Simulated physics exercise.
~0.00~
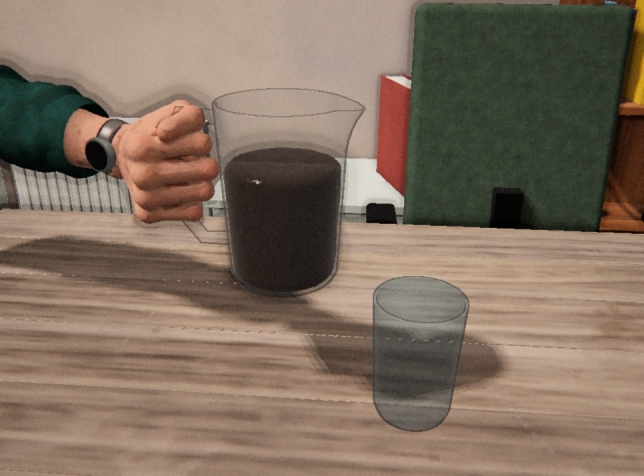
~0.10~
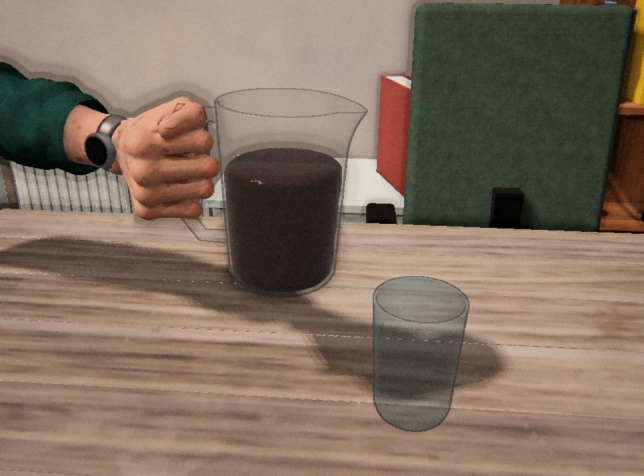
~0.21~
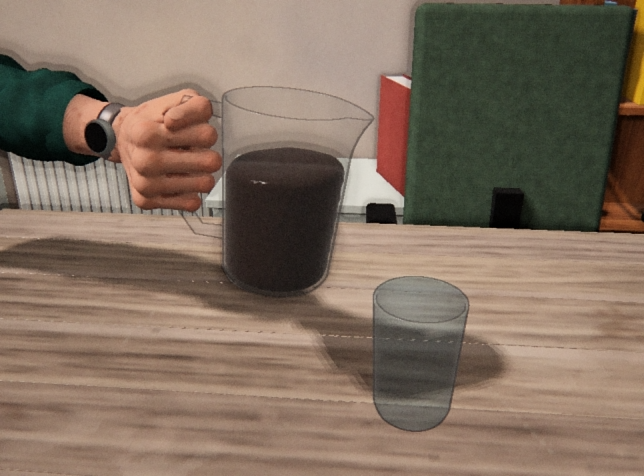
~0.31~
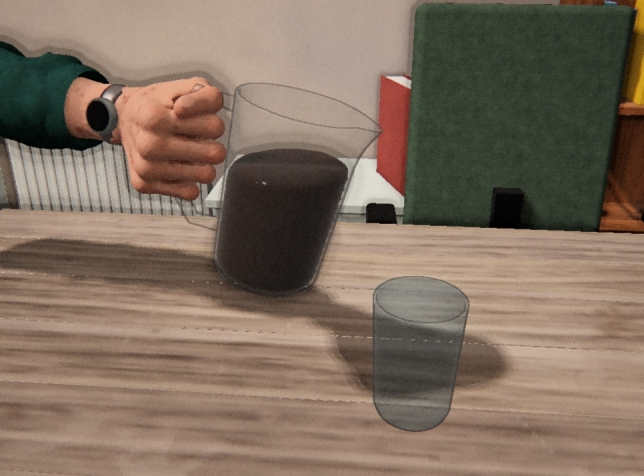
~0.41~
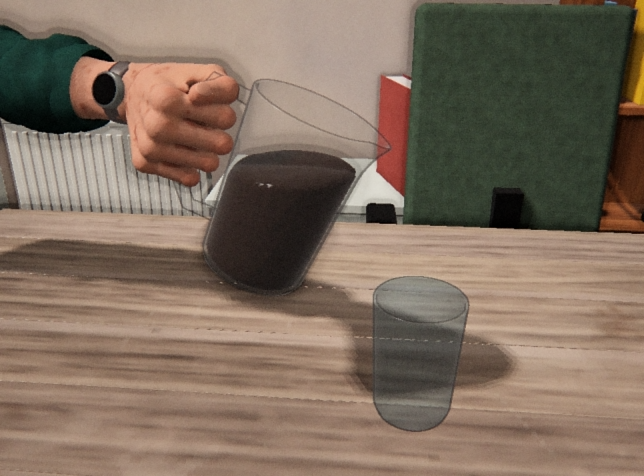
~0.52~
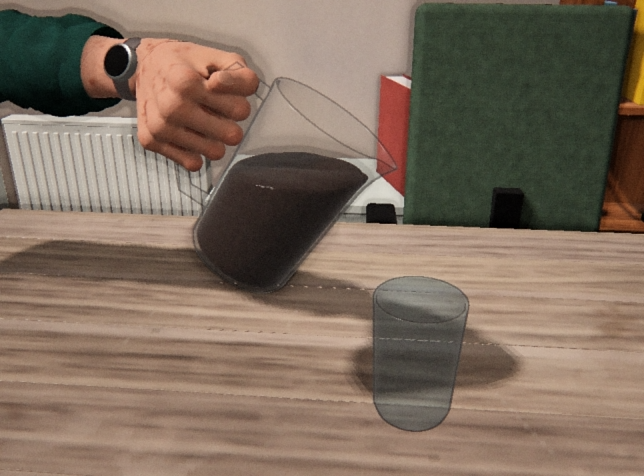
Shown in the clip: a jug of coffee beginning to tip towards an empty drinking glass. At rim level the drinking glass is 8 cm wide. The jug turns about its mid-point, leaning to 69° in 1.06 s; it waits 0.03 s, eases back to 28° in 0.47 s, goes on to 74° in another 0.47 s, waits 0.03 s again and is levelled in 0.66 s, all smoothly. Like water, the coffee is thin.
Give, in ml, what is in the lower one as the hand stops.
Some 315 ml.
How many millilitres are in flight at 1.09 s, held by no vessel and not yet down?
Estimate: Close to 50 ml.
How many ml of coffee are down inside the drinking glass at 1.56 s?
Roughly 220 ml.
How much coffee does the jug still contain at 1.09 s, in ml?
Still holding about 500 ml, I'd say.
Then, 1.09 s in, the tilt is 69° and the drinking glass has 95 ml, the jug 505 ml, and 0 ml is on the table top.
Then, 1.56 s in, the tilt is 28° and the drinking glass has 220 ml, the jug 425 ml, and 5 ml is on the table top.
Then, 2.06 s in, the tilt is 74° and the drinking glass has 220 ml, the jug 405 ml, and 5 ml is on the table top.
Then, 2.53 s in, the tilt is 14° and the drinking glass has 315 ml, the jug 315 ml, and 20 ml is on the table top.
Finally, the drinking glass has 315 ml, the jug 315 ml, and 25 ml is on the table top.
